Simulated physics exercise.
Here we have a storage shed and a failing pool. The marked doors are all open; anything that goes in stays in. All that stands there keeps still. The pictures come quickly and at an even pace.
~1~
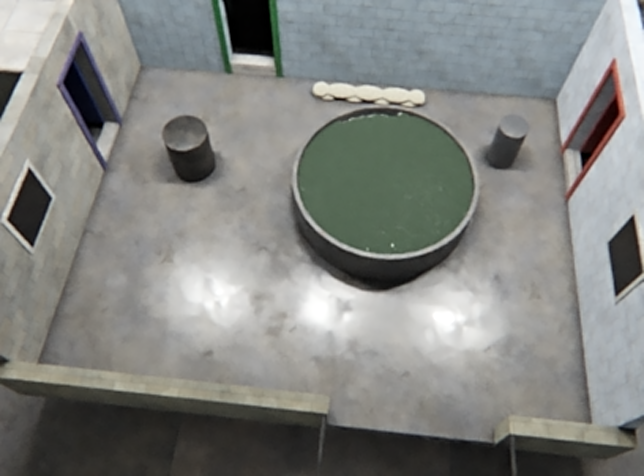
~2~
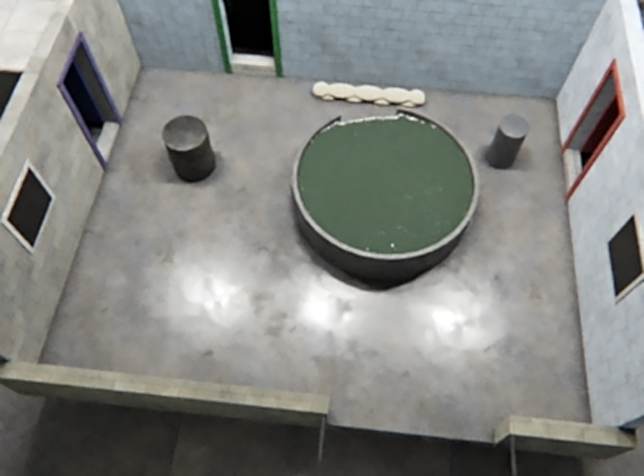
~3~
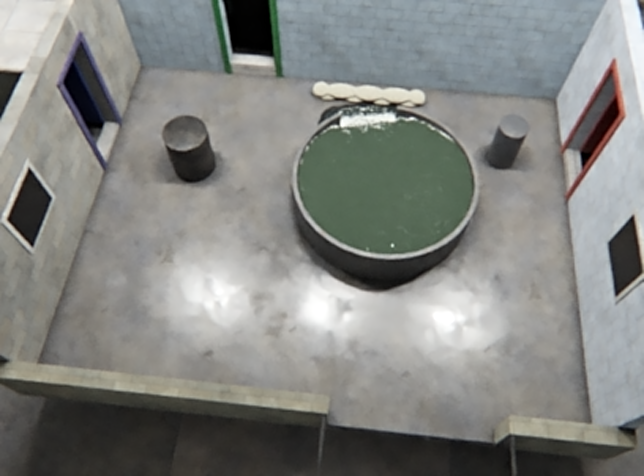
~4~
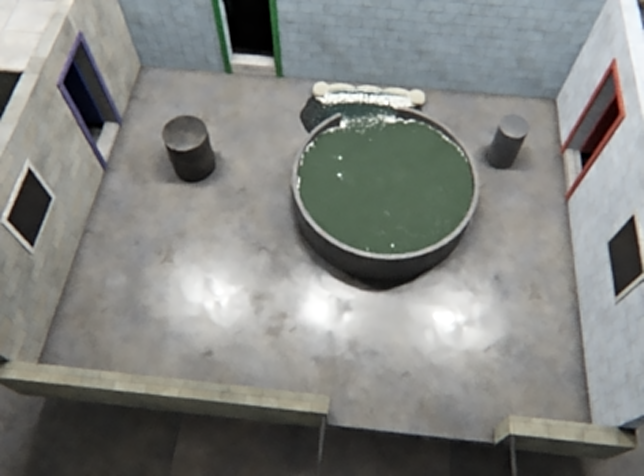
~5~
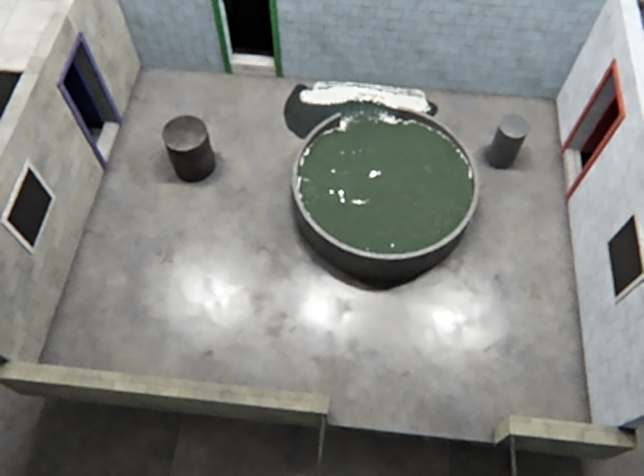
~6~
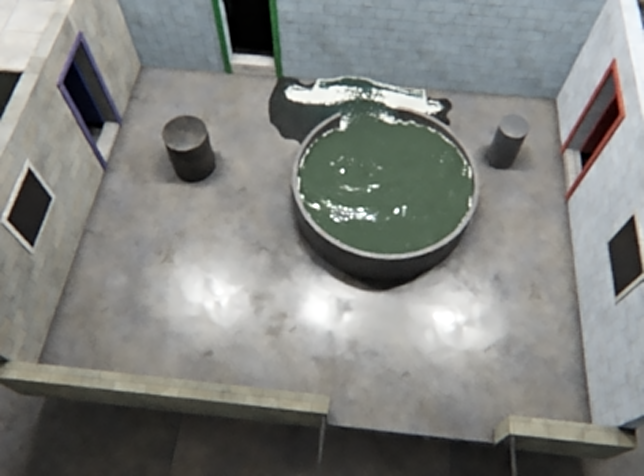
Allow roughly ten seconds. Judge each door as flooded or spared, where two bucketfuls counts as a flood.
The red door is spared, the blue door is flooded, the green door is spared.
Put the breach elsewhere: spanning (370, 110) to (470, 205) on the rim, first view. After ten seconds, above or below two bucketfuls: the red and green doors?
Red door: Exceeds it; green door: Remains below.
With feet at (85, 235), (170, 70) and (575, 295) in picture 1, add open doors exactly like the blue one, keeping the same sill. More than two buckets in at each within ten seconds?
Stays within it; exceeds it; stays within it.
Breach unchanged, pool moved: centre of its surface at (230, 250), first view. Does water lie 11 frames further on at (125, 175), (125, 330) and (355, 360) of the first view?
The three spots read swamped, left dry, left dry.
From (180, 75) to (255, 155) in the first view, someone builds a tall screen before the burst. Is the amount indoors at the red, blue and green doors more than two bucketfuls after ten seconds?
Red: Below the mark; blue: Below the mark; green: Above the mark.
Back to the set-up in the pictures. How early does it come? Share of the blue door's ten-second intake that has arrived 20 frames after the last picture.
By then roughly 20 percent of the ten-second total is in.
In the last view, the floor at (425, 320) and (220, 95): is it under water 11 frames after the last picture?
Lab note, in the order given: Unwetted; wet through.
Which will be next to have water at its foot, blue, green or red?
It's the green one.
A moment on, water covers 15 % of the floor; the red door not reached, the blue door not reached, the green door wet at the sill, nothing in.
Next, water covers 30 % of the floor; the red door wet at the sill, nothing in, the blue door not reached, the green door wet at the sill, nothing in.
Then, water covers 45 % of the floor; the red door under two buckets in, the blue door over two buckets in, the green door wet at the sill, nothing in.
Later, water covers 80 % of the floor; the red door under two buckets in, the blue door far over two buckets in, the green door wet at the sill, nothing in.
In the end, water covers 95 % of the floor; the red door under two buckets in, the blue door far over two buckets in, the green door wet at the sill, nothing in.
